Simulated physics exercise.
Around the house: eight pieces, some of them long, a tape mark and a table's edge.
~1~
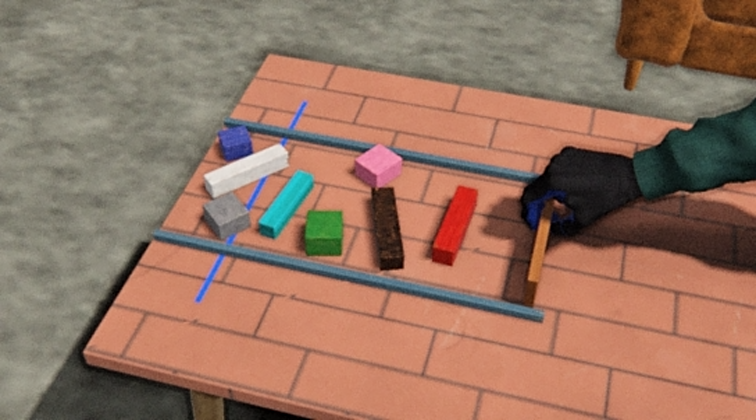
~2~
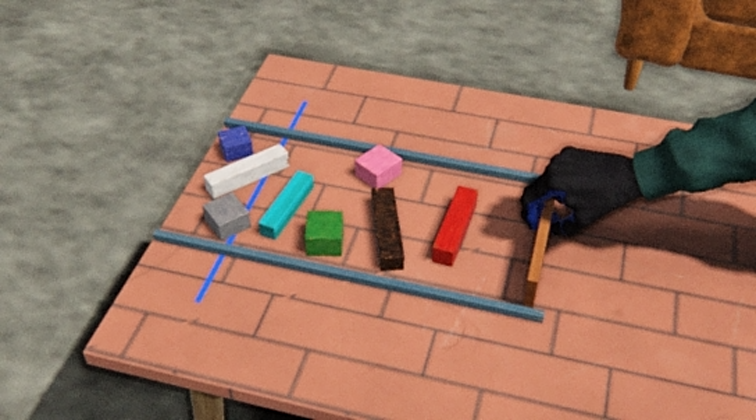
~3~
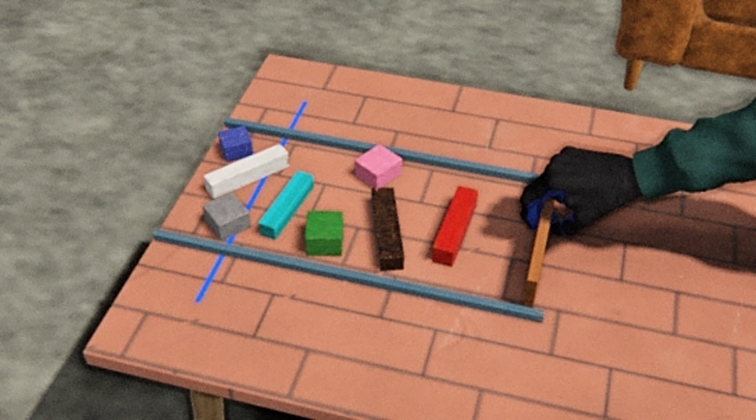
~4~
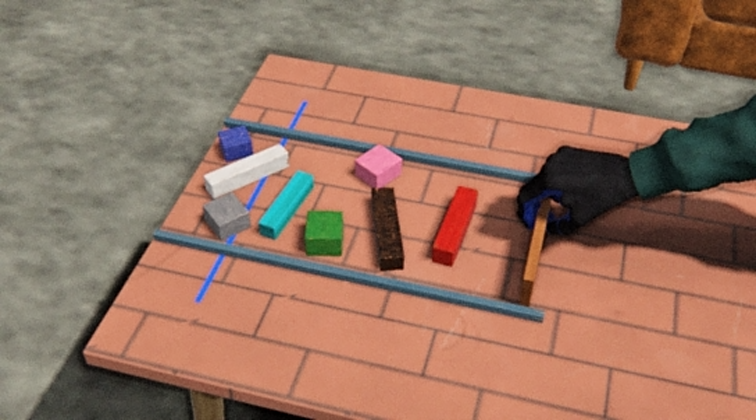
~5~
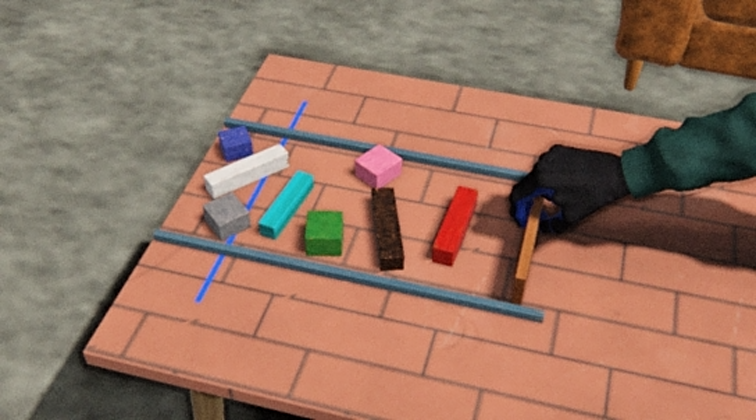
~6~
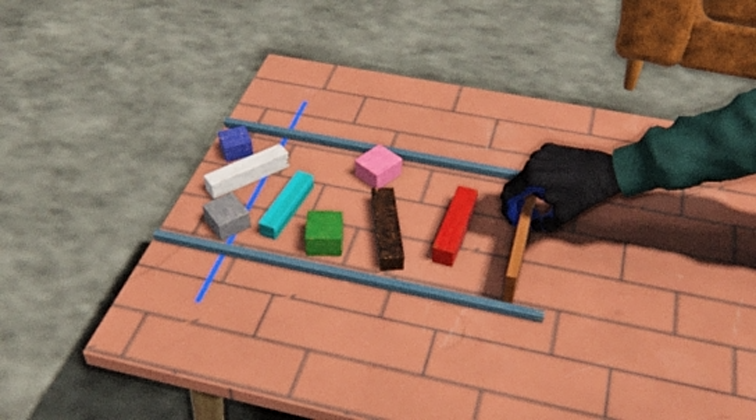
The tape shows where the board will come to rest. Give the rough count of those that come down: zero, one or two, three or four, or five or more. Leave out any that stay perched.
In the end the number that fall off is one or two.
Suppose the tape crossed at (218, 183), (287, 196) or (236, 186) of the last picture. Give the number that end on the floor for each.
It would be 6, 1 and 5.
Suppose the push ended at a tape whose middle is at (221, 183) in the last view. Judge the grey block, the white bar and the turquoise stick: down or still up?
The grey block drops off; the white bar drops off; the turquoise stick drops off.
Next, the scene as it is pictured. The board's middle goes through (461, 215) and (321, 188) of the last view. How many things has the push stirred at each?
By then 1, and 6.
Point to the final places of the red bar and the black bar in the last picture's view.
First (246, 185), then (218, 196).
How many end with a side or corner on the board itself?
2 of them.
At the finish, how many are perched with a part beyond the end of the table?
The number is 4.
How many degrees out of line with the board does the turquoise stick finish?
Near 40 degrees.
Soon after, none off yet; blue block at rest near (236, 144); white bar at rest near (247, 171); grey block at rest near (227, 216).
In the end, the number that fall off is one or two; gone, grey block.
